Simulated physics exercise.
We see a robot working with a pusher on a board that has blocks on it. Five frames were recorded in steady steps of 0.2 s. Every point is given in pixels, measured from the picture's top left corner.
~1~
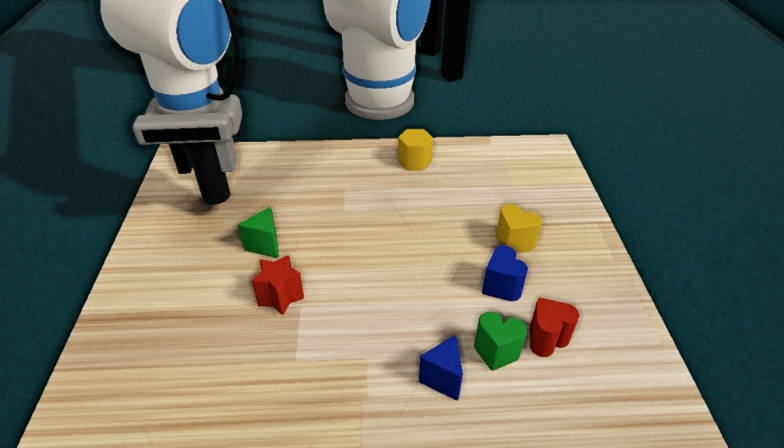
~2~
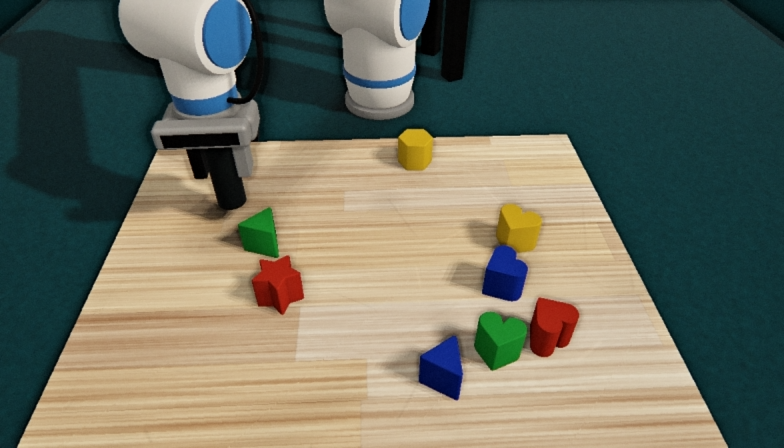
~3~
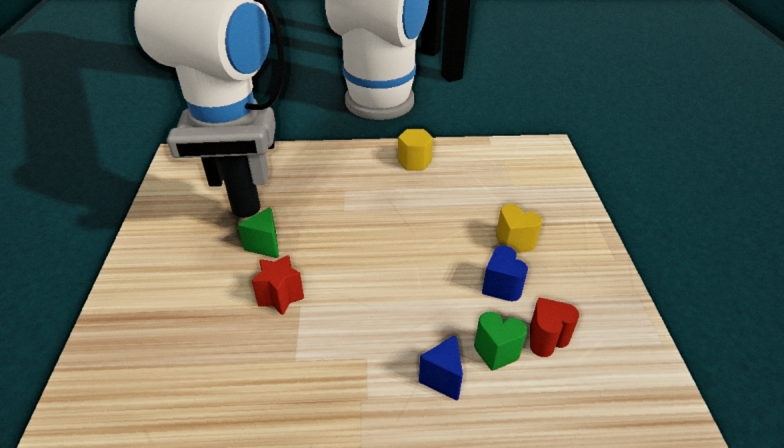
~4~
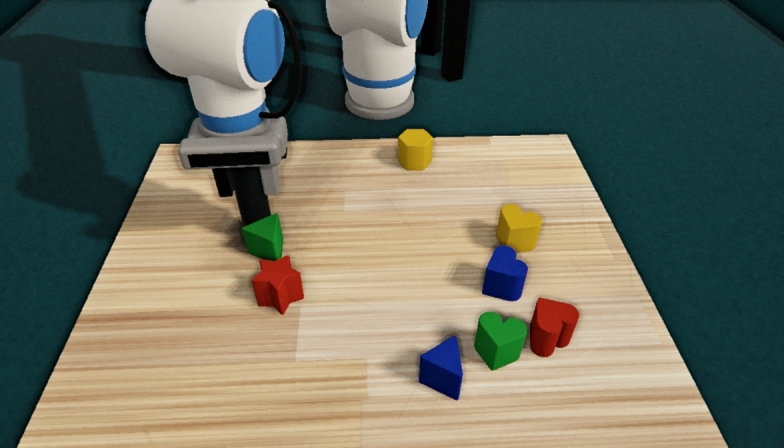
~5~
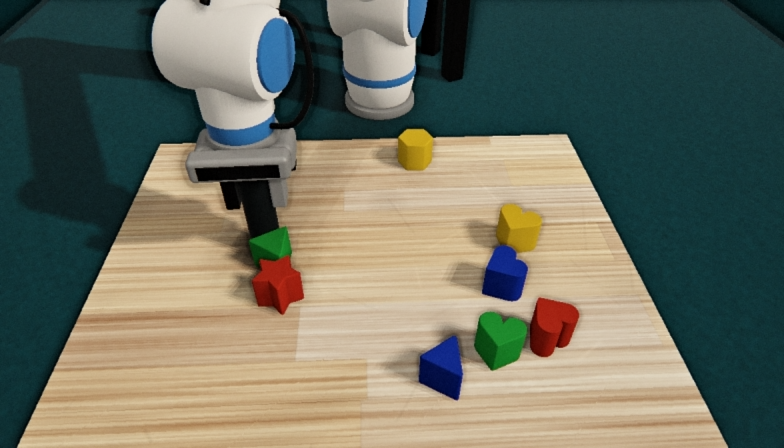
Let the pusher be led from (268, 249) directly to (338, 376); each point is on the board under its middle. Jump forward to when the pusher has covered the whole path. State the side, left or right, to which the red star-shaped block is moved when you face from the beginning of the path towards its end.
The right.
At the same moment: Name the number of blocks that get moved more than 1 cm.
My best guess is that a pair of blocks move over 1 cm.
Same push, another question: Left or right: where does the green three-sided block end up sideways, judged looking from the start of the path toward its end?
It goes toward the left-hand side.
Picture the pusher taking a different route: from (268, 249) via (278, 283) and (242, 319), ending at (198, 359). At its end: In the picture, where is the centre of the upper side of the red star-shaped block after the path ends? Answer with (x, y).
The centre of its top face lies at (283, 303).
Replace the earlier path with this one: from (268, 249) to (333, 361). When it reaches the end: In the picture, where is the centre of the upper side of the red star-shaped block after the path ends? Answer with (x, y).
At the end it should sit near (284, 336).
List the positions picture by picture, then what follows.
In the first frame, pusher tip (217, 196); block tops, green three-sided block (260, 220); red star-shaped block (275, 271); blue three-sided block (446, 355).
In the second frame, pusher (232, 201); blocks unchanged.
In the third frame, pusher (246, 209); blocks unchanged.
In the fourth frame, pusher (257, 219); green three-sided block (265, 226).
In the fifth frame, pusher (265, 231); green three-sided block (272, 240); red star-shaped block (275, 271); blue three-sided block (446, 355).
The first path, step by step. One third of the way, pusher (285, 269); green three-sided block (300, 278); red star-shaped block (286, 305), turned 40° clockwise.
Two thirds of the way, pusher (309, 312); green three-sided block (331, 320), turned 15° anticlockwise; red star-shaped block (284, 333), turned 60° clockwise.
At the end, pusher (336, 359); green three-sided block (368, 360), turned 50° anticlockwise; red star-shaped block (285, 341), turned 85° clockwise; blue three-sided block in place.
